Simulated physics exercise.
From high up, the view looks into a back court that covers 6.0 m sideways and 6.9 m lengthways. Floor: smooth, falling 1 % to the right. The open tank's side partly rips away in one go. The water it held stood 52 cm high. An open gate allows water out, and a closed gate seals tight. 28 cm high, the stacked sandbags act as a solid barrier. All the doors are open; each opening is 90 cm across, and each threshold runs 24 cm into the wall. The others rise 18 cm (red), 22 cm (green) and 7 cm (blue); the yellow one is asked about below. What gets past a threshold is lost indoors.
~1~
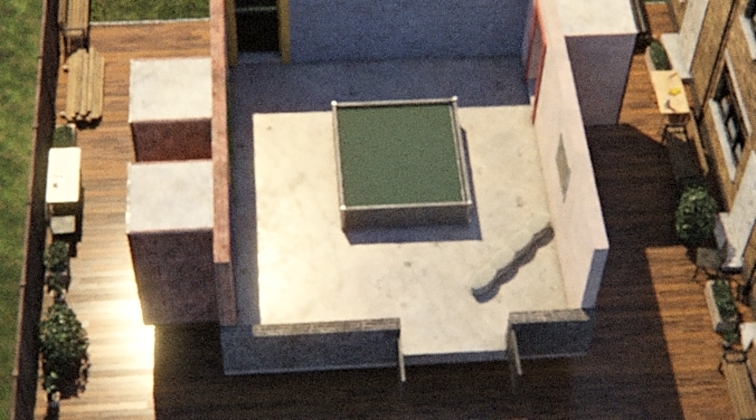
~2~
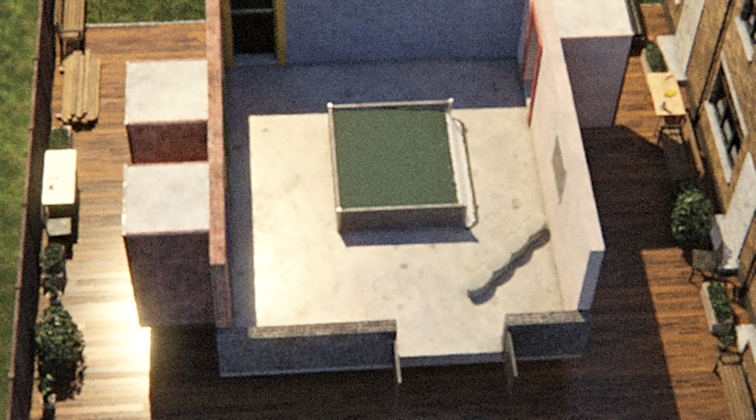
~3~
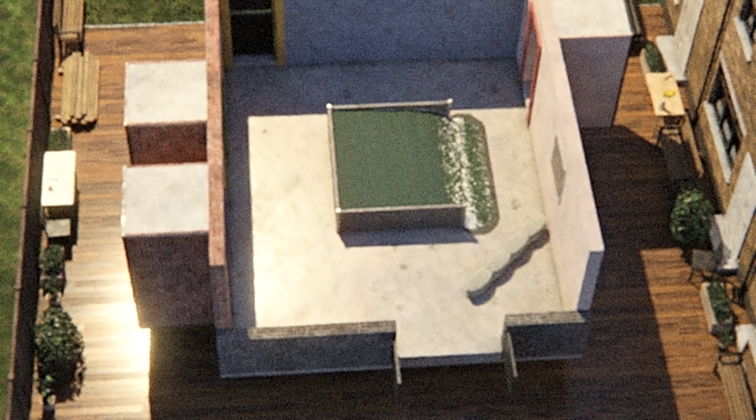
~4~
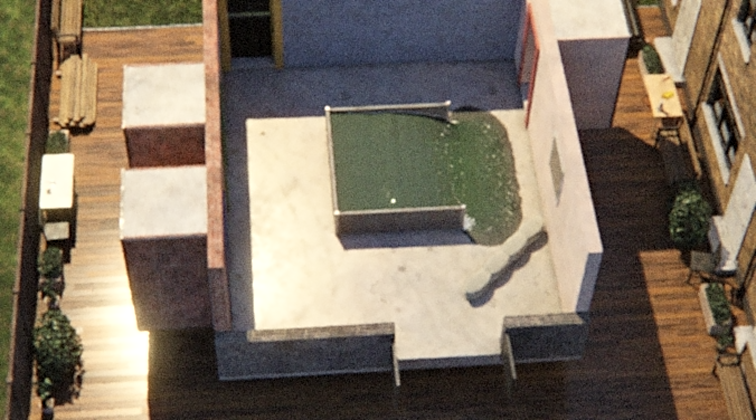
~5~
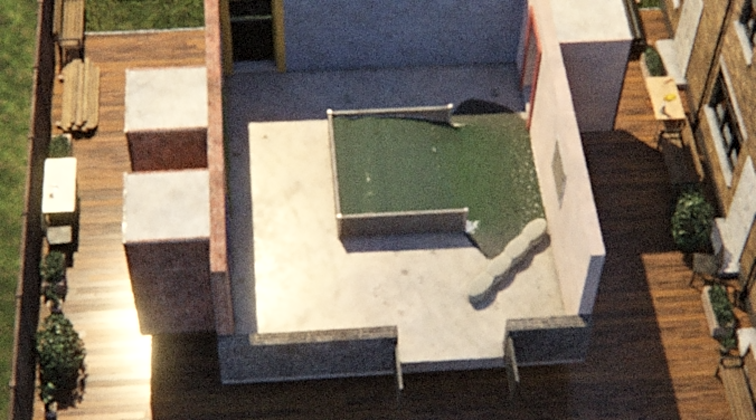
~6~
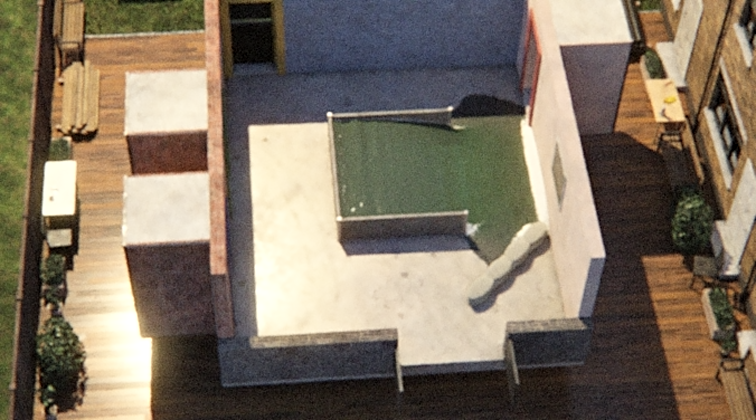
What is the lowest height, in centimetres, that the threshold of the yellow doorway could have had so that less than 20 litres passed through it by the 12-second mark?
About 10.5 cm.
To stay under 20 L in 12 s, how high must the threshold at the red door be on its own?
Red would need about 21 cm on its own.
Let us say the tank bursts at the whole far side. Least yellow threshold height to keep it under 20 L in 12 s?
Estimate: Near 20 cm.
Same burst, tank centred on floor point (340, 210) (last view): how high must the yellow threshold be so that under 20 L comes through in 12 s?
Roughly 11.0 centimetres.
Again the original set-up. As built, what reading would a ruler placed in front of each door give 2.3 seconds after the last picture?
In cm - red: 22, green: 0, blue: 0, yellow: 0.
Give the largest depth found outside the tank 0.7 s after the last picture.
Max depth: About 44 cm.
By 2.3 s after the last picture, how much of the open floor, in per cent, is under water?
Near 45 per cent is wet.
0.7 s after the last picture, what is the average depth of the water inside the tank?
About 31 centimetres on average.
Then, 0.7 s after the last picture water covers 20 % of the floor, deepest (44 cm) near (544, 217); it has not reached the yellow door.
Then, 2.3 s after the last picture water covers 45 % of the floor, deepest (40 cm) near (516, 72); it has not reached the yellow door.
Then, 11.3 s after the last picture water covers 95 % of the floor, deepest (12 cm) near (494, 258); 5 cm at the yellow door, 49 litres in over its 8 cm threshold.
At the yellow door as built, the water peaked near 15 cm, 6.3 s after the last picture.
With a threshold of 9 cm, 36 litres would have come in within the 12 s; with 12 cm, 11 litres. So under 20 litres takes about 10.5 cm.
